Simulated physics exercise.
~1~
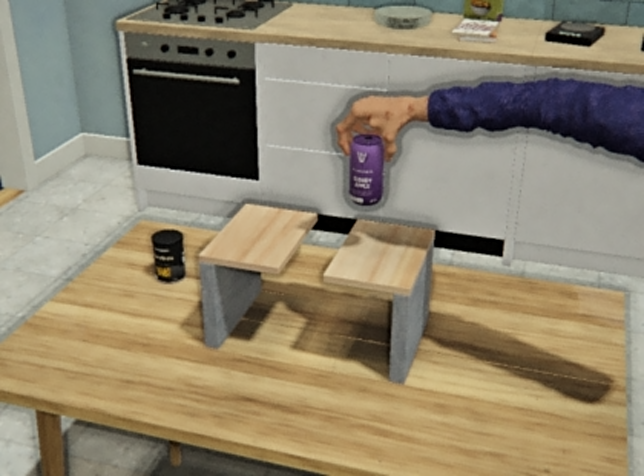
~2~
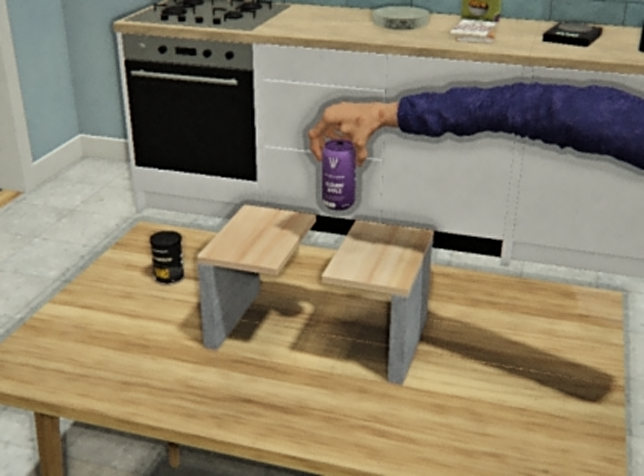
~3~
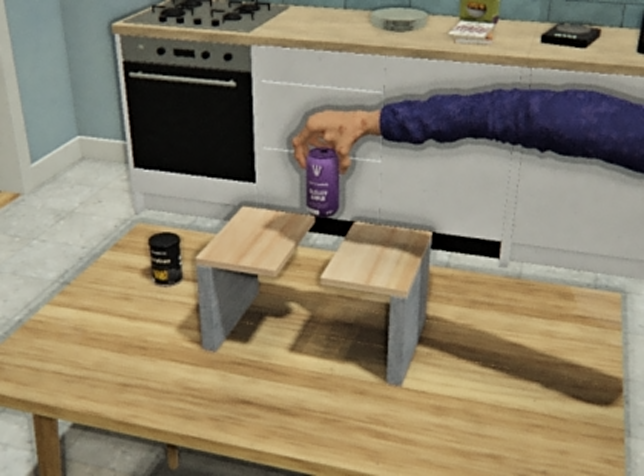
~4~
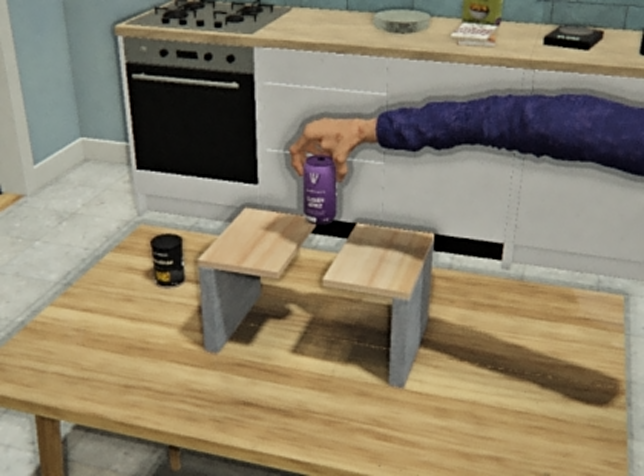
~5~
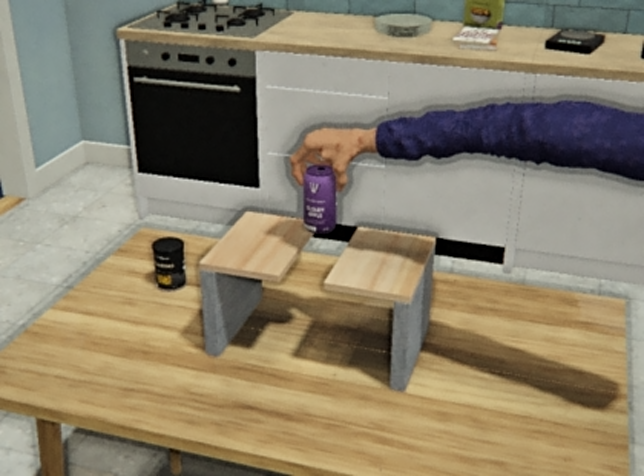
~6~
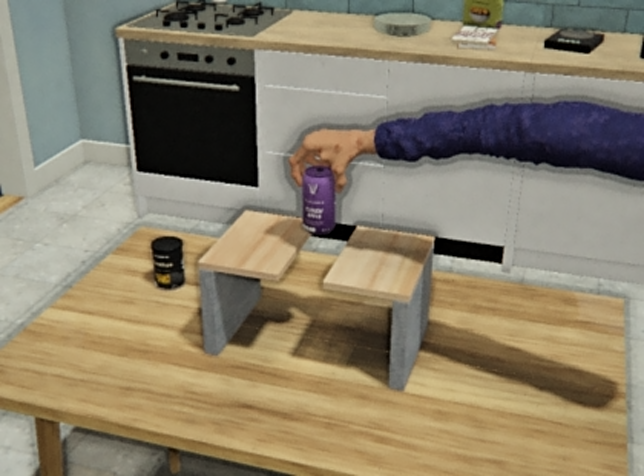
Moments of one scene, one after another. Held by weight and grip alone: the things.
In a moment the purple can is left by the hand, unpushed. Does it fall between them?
Result: Through.
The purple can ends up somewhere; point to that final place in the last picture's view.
Pretty much around (319, 314), I'd say.
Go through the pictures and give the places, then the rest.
Being brought over the gap; purple can (367, 171); black tin (169, 257), in the first frame.
Being brought over the gap; purple can (339, 176); black tin (167, 258), in the second frame.
Being brought over the gap; purple can (323, 183); black tin (166, 260), in the third frame.
Being brought over the gap; purple can (320, 190); black tin (168, 261), in the fourth frame.
Held still over the gap; purple can (320, 200); black tin (170, 264), in the fifth frame.
Held still over the gap; purple can (319, 201); black tin (168, 263), in the sixth frame.
Then, 0.20 s after the last picture, purple can slid about its own width near (319, 247).
Then, 0.30 s after the last picture, purple can slid well along near (319, 313).
Then, 0.40 s after the last picture, purple can slid well along near (319, 307).
At rest, moved from the start, purple can; black tin in place. Seen from the same camera at the end, purple can near (319, 314). The can reaches the table.
